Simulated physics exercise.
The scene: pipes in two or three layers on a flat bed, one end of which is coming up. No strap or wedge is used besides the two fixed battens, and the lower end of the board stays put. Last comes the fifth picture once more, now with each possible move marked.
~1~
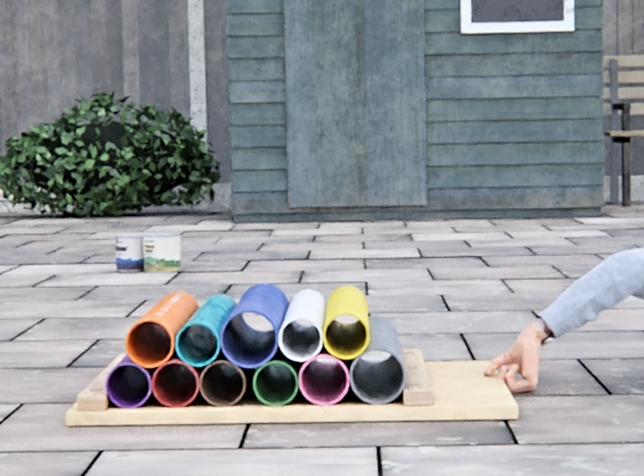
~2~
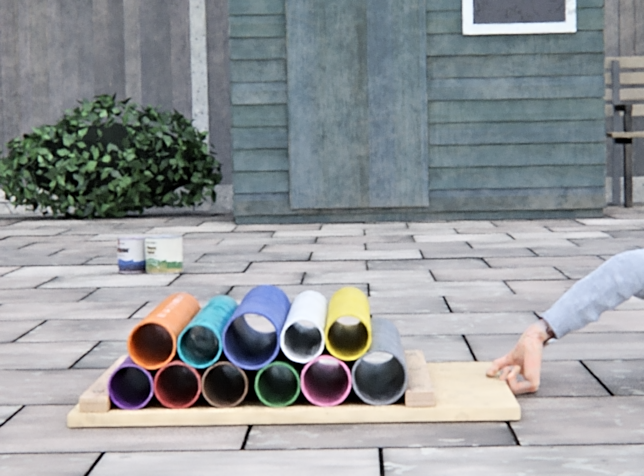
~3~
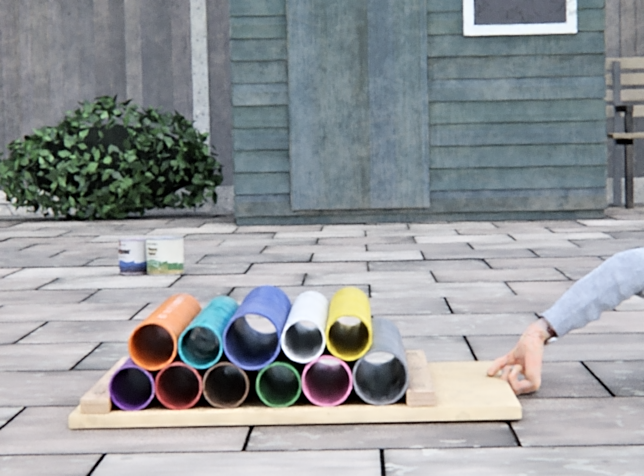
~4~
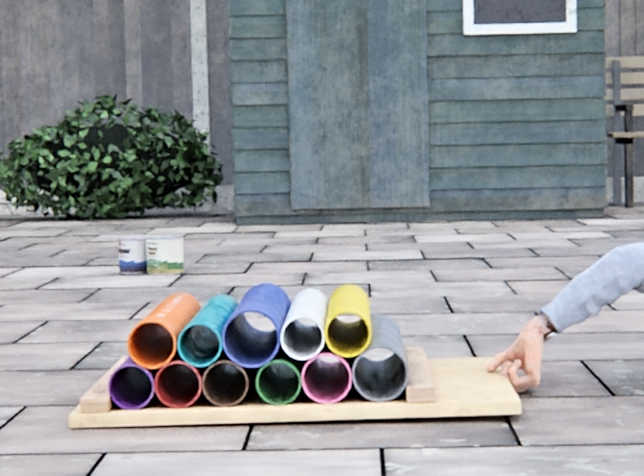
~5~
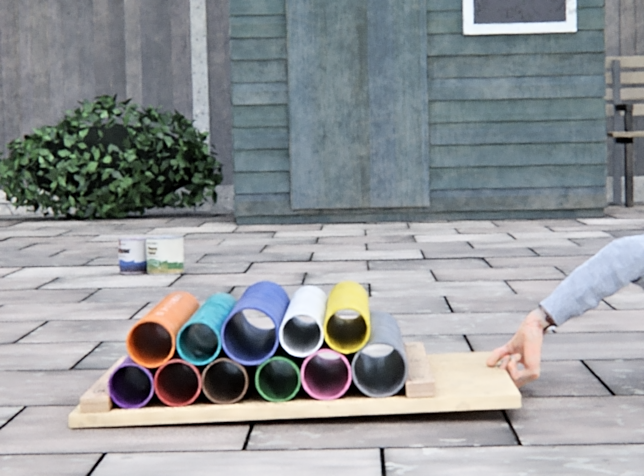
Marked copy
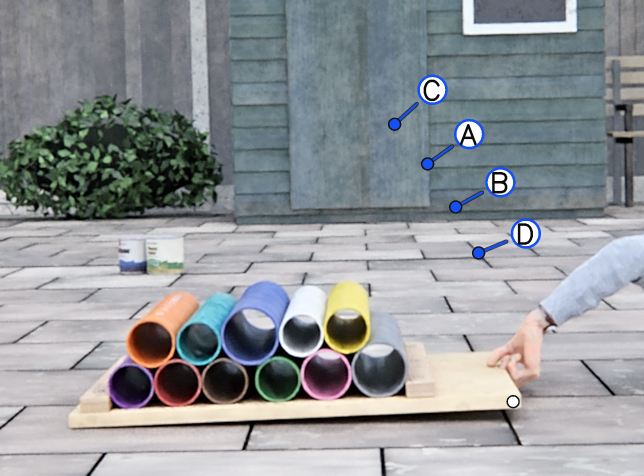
Hand raising the right end of a wooden board slightly, tilting the colourful pipes stacked in two layers on a paved yard.
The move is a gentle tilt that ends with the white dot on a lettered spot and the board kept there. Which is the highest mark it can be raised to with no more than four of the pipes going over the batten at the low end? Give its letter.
The highest mark that will do is D.
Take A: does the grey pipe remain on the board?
Yes, with A.
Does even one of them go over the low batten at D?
At D: Yes.
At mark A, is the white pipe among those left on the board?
No.
On the copy, A at (428, 164); B at (456, 207); C at (395, 124); D at (479, 253); the white dot at (513, 402).
On D. First, board at 18°.
Then, board at 21°.
Finally, board at 21°, four over the low batten (blue, white, orange, turquoise).
By contrast, A five over the low batten; B five over the low batten; C five over the low batten.
